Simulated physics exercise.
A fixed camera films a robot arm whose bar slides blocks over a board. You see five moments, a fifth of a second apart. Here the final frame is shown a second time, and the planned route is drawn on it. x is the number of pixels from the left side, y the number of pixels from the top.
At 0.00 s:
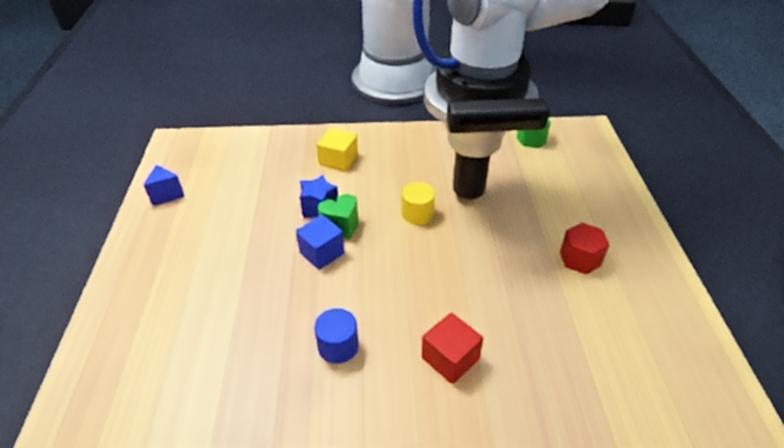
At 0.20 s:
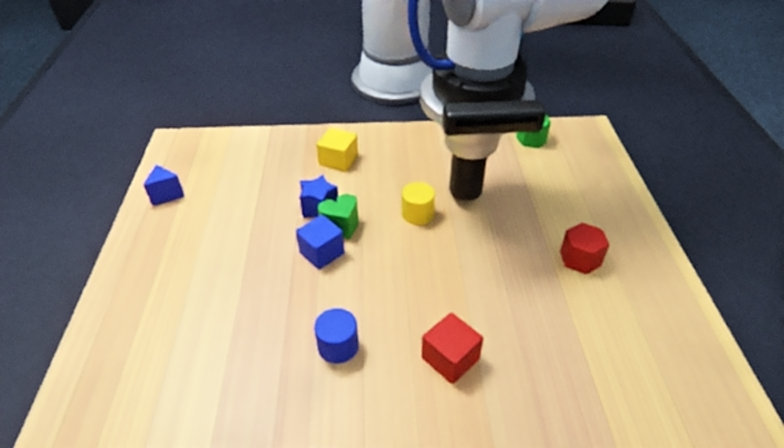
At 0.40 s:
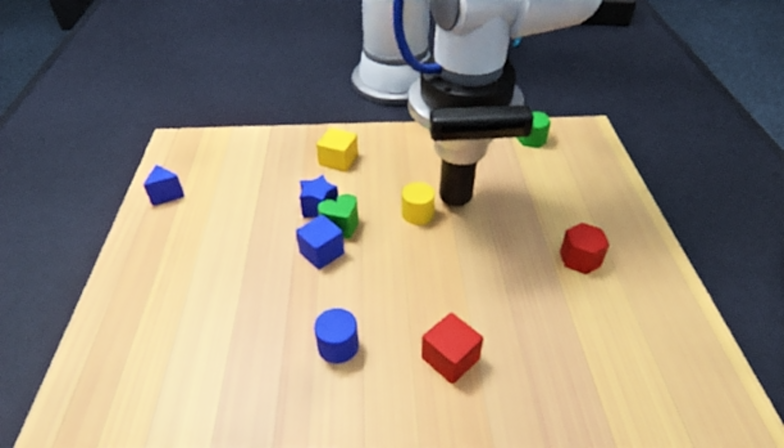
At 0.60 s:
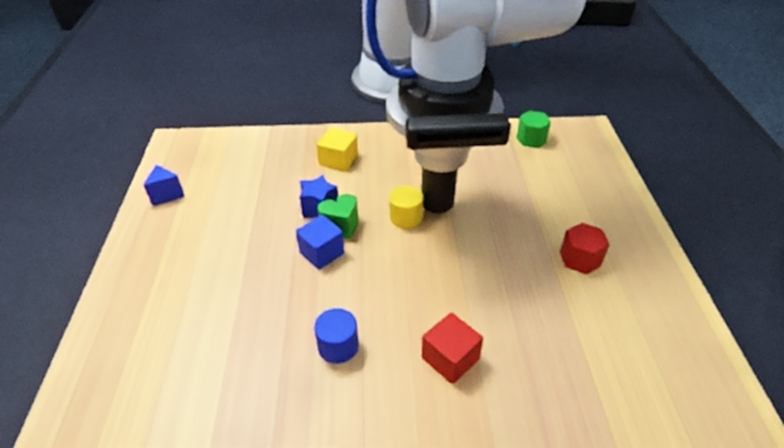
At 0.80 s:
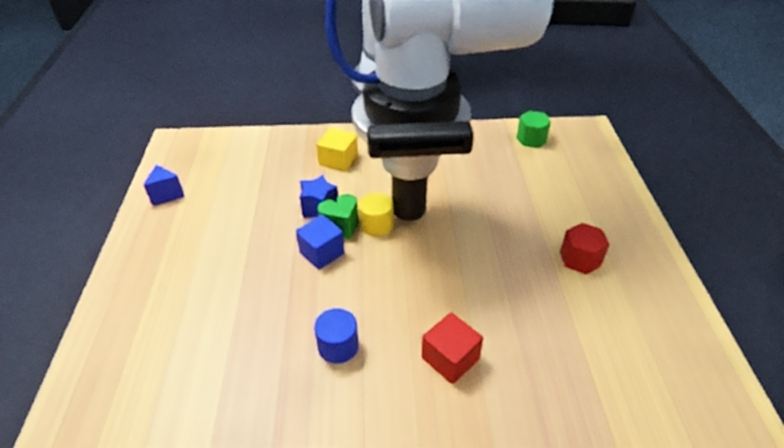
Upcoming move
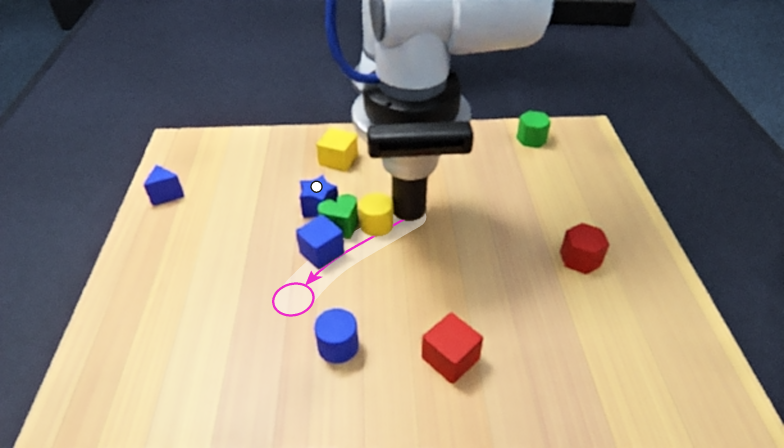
On a wooden table, a robot arm moves left and pushes the yellow cylinder toward the green heart.
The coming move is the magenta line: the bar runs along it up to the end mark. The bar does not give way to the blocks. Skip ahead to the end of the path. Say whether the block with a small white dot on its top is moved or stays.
It shifts position.
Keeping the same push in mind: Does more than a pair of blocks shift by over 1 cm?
I believe so.
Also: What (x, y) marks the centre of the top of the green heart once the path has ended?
If I read the scene right, the answer is (292, 202).
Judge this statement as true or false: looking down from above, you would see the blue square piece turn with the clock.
Answer: False.
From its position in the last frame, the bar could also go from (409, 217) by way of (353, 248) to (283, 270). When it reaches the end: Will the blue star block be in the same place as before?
In short: No.
The drawn path runs from (409, 217) by way of (370, 239) and (329, 264) to (293, 299); the dot is on the blue star block.
On the path given first. One third of the way, bar at (369, 231); blue star block at (307, 183), turned 40° clockwise; blue square piece at (311, 235), turned 25° anticlockwise; green heart at (304, 204); yellow round block at (333, 214).
Two thirds of the way, bar at (327, 257); blue star block at (306, 183), turned 50° clockwise; blue square piece at (286, 249), turned 50° anticlockwise; green heart at (292, 202), turned 40° clockwise; yellow round block at (304, 222).
At the end, bar at (292, 292); blue star block at (306, 183), turned 50° clockwise; blue square piece at (265, 254), turned 20° anticlockwise; blue round block not moved; green heart at (292, 202), turned 40° clockwise; yellow round block at (304, 222).
